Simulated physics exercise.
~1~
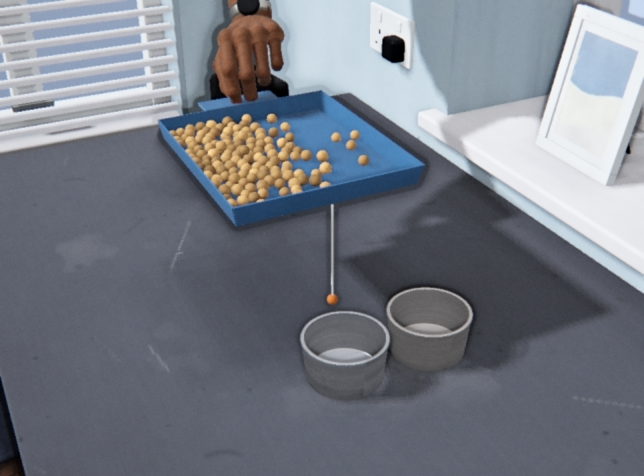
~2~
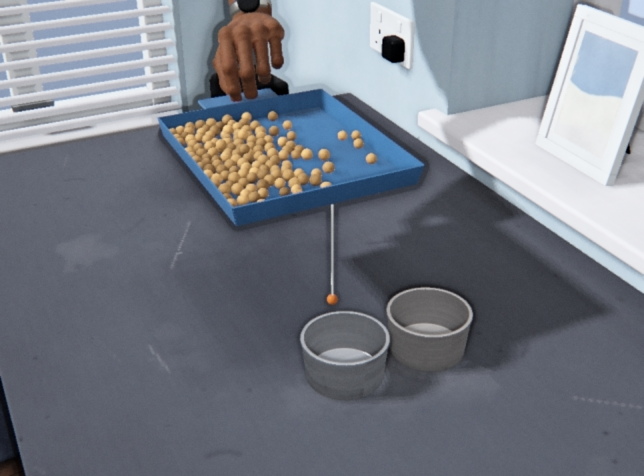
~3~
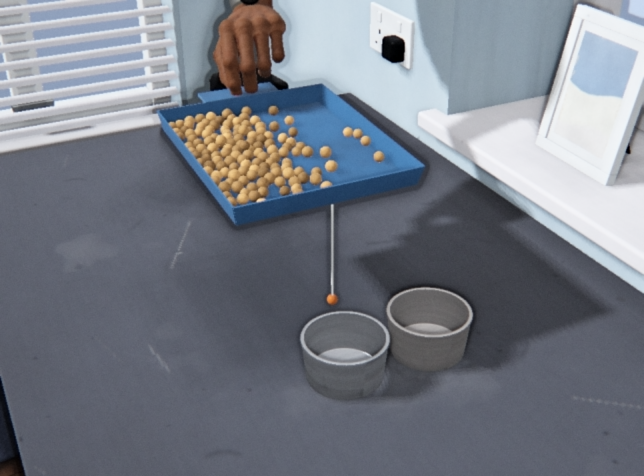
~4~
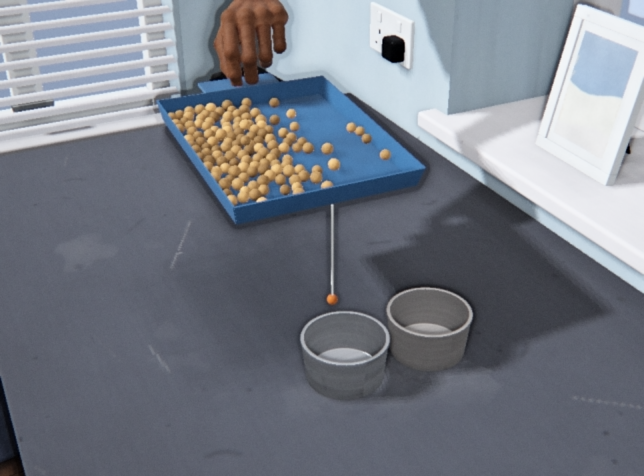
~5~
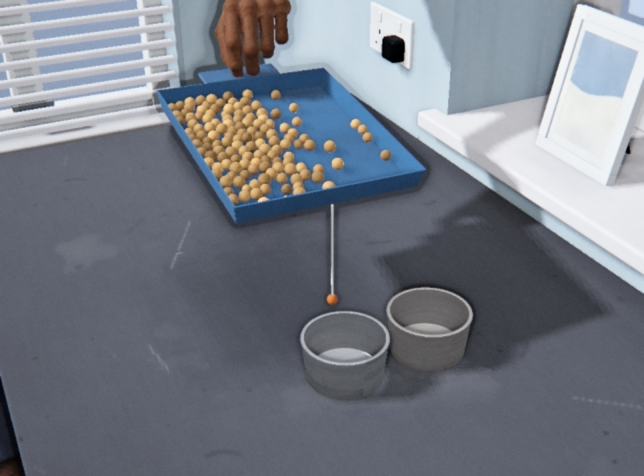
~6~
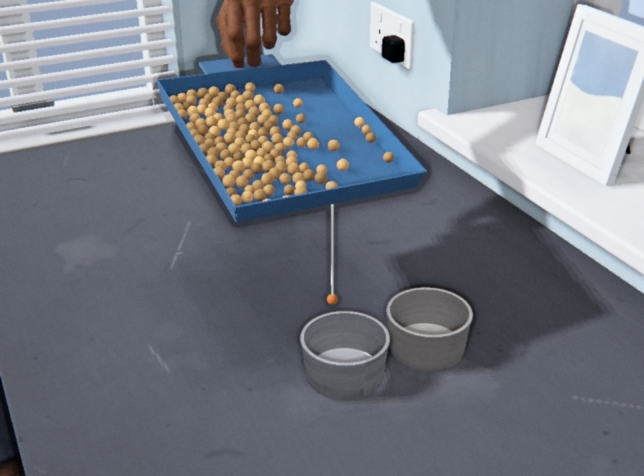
A hand slowly raised the back of a blue tray of round wooden beads above two gray dishes, and a few beads rolled to the right while the rest stayed mostly bunched together.
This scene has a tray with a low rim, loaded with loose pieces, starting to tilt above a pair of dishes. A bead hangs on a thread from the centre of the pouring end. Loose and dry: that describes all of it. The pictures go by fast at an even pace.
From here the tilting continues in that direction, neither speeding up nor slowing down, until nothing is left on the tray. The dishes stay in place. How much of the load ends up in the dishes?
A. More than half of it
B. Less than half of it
A, more than half of it.
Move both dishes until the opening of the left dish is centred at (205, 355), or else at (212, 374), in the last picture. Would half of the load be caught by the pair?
Placing 1: A minority of it. Placing 2: A minority of it.
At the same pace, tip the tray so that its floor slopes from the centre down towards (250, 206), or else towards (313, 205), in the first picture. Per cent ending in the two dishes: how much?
Lab note: Try one about 0 %, try two 40 %.
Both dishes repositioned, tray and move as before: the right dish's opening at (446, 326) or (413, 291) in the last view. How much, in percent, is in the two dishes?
Trial 1 near 60 percent, trial 2 near 30 percent.
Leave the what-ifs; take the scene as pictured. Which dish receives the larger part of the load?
In the end, the right-side dish gets more.
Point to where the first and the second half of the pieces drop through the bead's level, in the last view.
The first part passes (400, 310); everything after passes (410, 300).
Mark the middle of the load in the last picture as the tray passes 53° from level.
Near (323, 157).
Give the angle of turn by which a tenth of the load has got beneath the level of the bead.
Near 75 degrees.
Shortly afterwards, tray tipped steeply; all but a few on the tray; only a few in the air.
Next, tray tipped right over; near a quarter on the tray; near a quarter in the left dish; near a third in the right dish; a little outside both; a little in the air.
Some moments later, tray tipped past a quarter turn; near a third in the left dish; near two thirds in the right dish; a little outside both.
In the end, tray tipped past a quarter turn; near a third in the left dish; near two thirds in the right dish; a little outside both.
